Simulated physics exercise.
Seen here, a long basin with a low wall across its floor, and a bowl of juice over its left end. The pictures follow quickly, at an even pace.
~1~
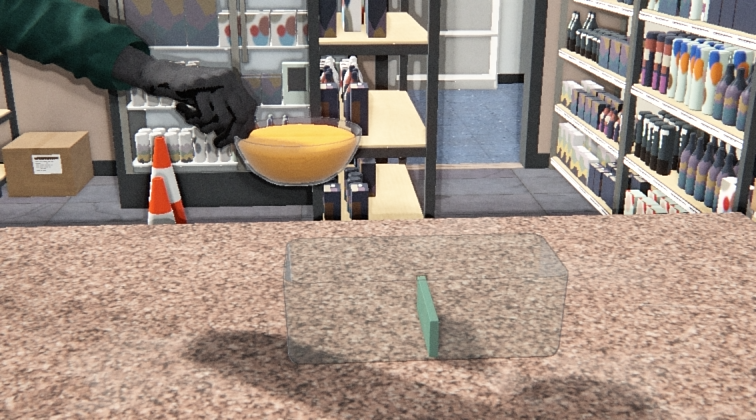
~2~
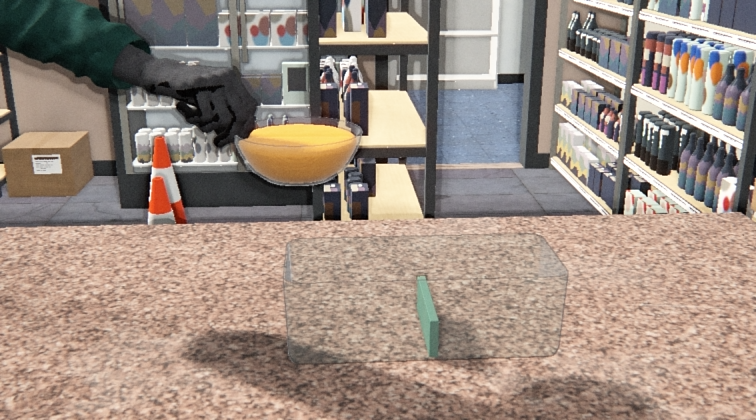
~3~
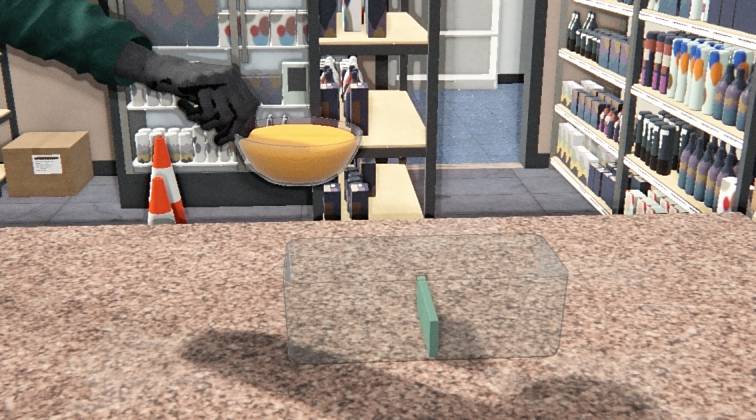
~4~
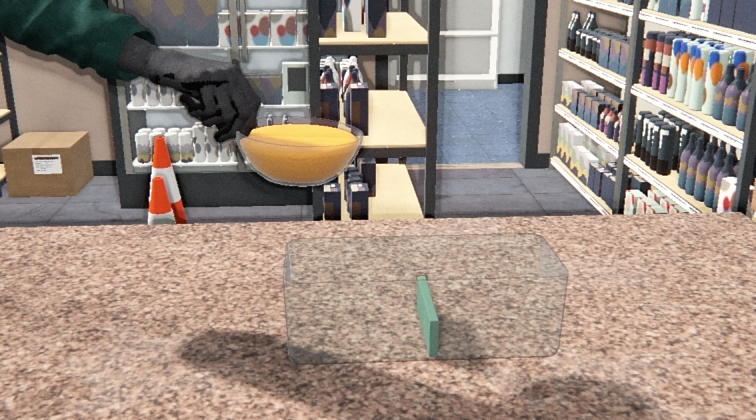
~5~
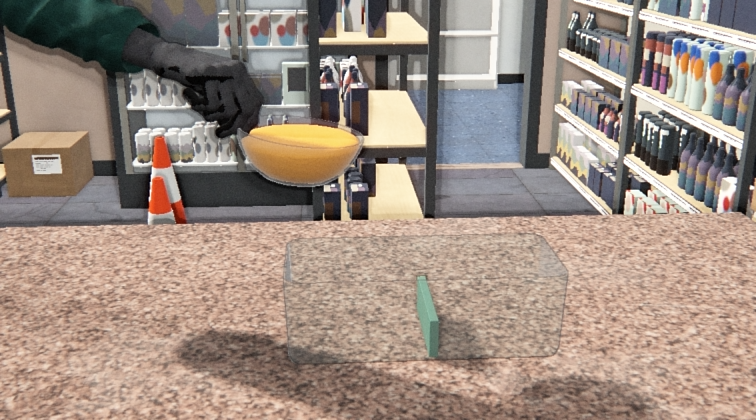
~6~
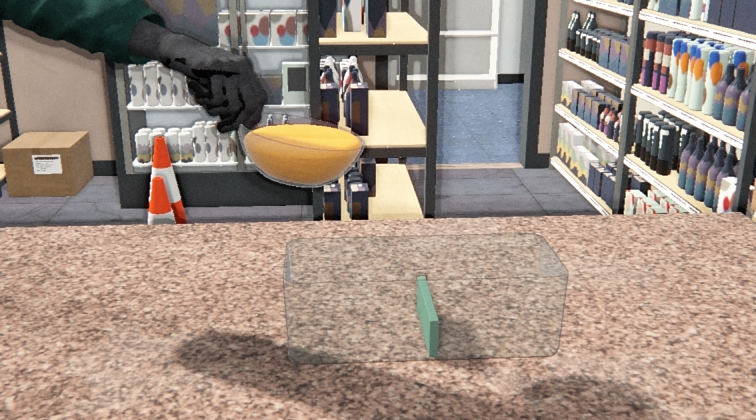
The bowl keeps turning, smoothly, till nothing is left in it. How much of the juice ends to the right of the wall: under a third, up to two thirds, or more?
In the end under a third is right of the wall.
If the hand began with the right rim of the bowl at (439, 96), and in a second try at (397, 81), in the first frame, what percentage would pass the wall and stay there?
The first gives 95 %, the second 80 %.
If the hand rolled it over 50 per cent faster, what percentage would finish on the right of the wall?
Near 10 %.
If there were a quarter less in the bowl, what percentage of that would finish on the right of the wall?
About 0 per cent.
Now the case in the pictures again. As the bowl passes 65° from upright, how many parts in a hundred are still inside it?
Near 30 %.
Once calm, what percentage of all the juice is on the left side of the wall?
Some 85 per cent.
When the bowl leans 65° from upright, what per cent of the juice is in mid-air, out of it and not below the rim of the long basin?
About 40 per cent.
A moment on, the bowl is tipped part way and 31 per cent is still to pour, 24 is left of the wall and 4 right of it.
Next, the bowl is tipped on its side and 0 per cent is still to pour, 83 is left of the wall and 12 right of it.
Then the bowl is tipped right over and 0 per cent is still to pour, 86 is left of the wall and 13 right of it.
Later the bowl is tipped right over and 0 per cent is still to pour, 86 is left of the wall and 13 right of it.
At rest 86 per cent lies left of the wall, 12 right of it and 1 outside.
